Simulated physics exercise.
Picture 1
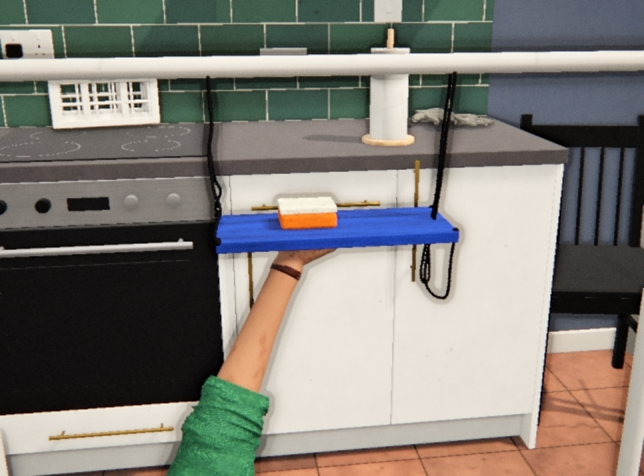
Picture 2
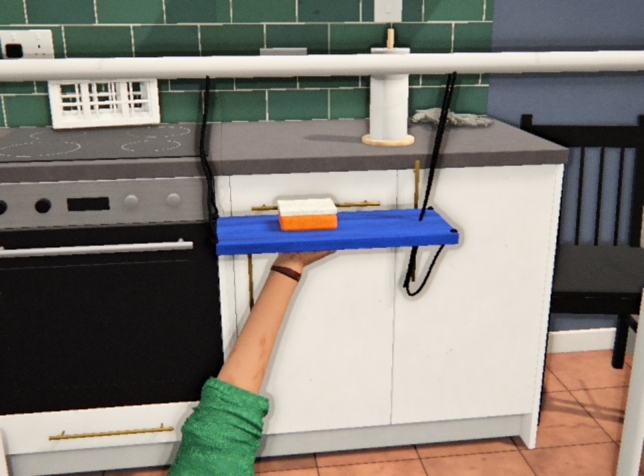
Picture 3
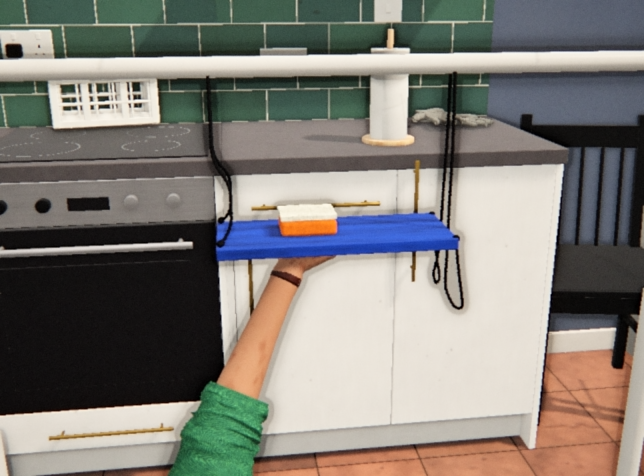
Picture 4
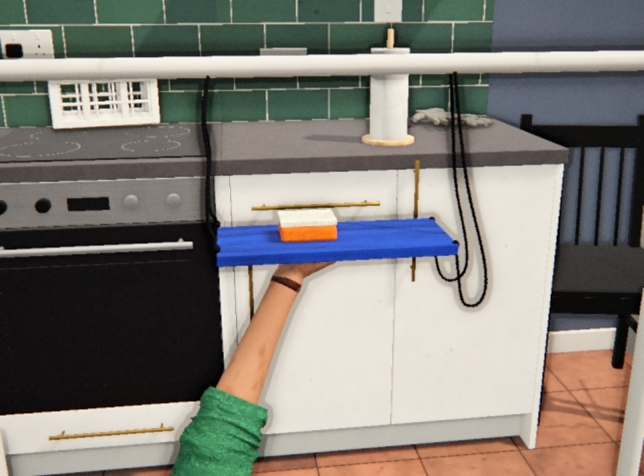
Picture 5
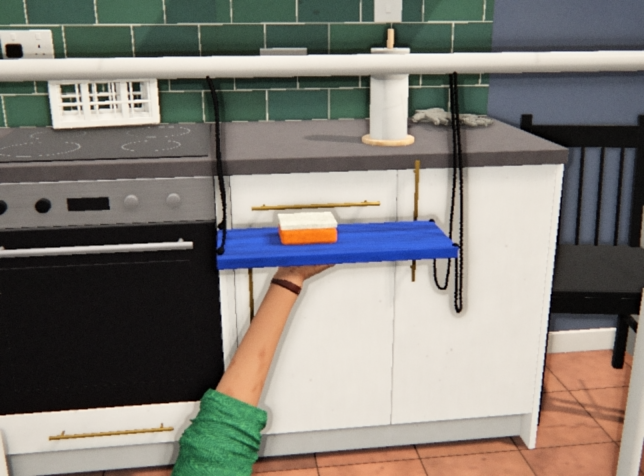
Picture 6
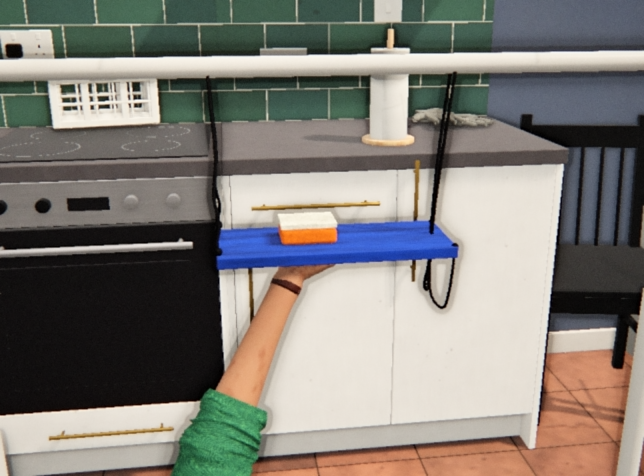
The clip opens on a hand in a green sleeve supporting a blue shelf from below, an orange and white sponge resting on top. The hand lowers the shelf slightly, the sponge staying in place, while the black strings sway and shift, the right ones ending in a slack loop.
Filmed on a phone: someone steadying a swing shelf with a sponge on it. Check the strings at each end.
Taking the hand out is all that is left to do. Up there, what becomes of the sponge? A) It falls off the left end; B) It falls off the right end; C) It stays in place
(B) It falls off the right end.
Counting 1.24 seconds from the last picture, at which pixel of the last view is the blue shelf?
(329, 297), or close to it.
Then, 0.60 s after the last picture, board tipped 41° down to the right; sponge falling near (496, 359).
Then, 1.24 s after the last picture, board tipped 32° down to the right; sponge on the floor.
At rest, board tipped 36° down to the right; sponge on the floor. The sponge tumbles from the right end.
